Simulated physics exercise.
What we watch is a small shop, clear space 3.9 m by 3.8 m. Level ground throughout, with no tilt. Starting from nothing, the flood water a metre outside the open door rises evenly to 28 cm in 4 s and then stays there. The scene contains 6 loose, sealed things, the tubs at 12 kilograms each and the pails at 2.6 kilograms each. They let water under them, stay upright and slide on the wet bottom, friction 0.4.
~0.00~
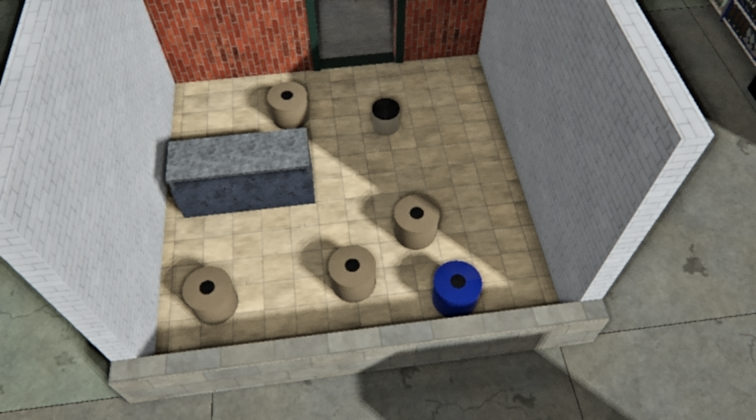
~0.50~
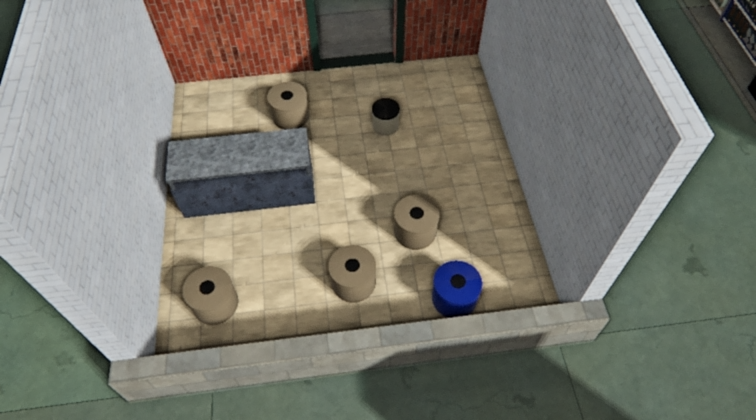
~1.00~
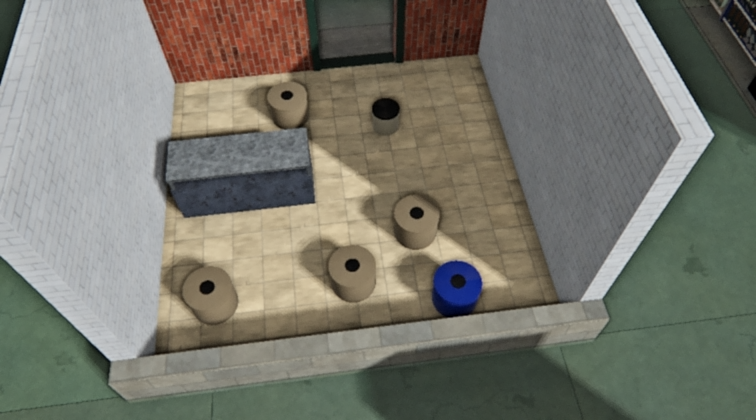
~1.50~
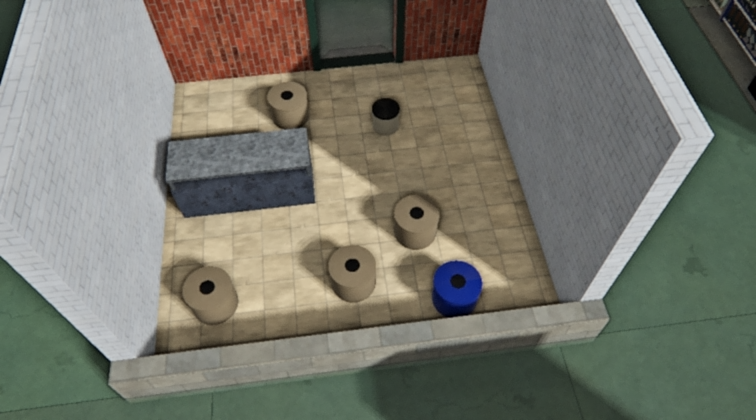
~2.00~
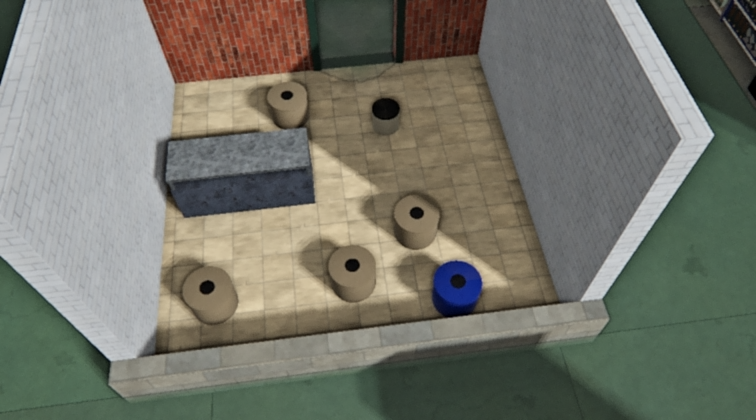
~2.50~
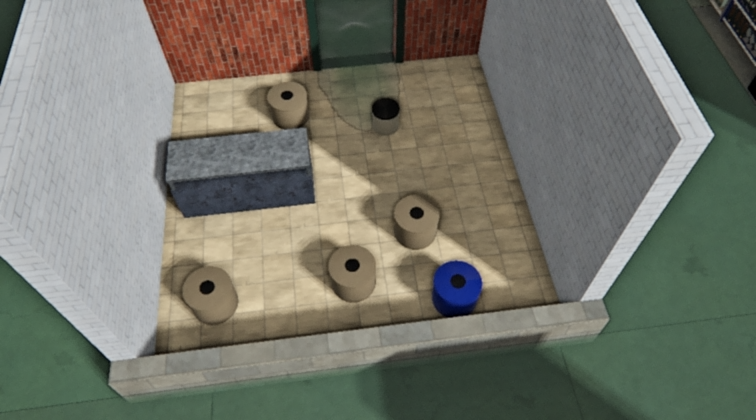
Water creeping in a thin sheet from the doorway across a tiled shop floor, with blue and tan tubs standing still.
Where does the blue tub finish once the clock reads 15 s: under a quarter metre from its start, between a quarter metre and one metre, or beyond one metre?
It finishes past the one-metre mark.
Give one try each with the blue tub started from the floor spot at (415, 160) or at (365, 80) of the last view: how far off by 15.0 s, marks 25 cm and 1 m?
In that order: It goes a long way; it goes a long way.
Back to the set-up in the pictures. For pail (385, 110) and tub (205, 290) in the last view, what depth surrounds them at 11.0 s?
Roughly 19 and 15 cm.
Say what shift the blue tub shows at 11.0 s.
It has shifted about 20 cm.
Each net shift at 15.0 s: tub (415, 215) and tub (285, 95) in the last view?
They've ended up 200 cm and 60 cm away, in that order.
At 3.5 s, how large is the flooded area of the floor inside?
The covered patch comes to about 4.0 m2.
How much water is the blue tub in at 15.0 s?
Roughly 20 cm.
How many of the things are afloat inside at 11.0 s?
6.
After 3.5 s the blue tub is near (458, 282), 0.0 m from its start, aground; 0 afloat.
After 6.8 s the blue tub is near (458, 268), 0.1 m from its start, afloat; 4 afloat.
After 11.0 s the blue tub is near (450, 295), 0.2 m from its start, afloat; 6 afloat.
After 15.0 s the blue tub is near (278, 280), 1.6 m from its start, afloat; 6 afloat.
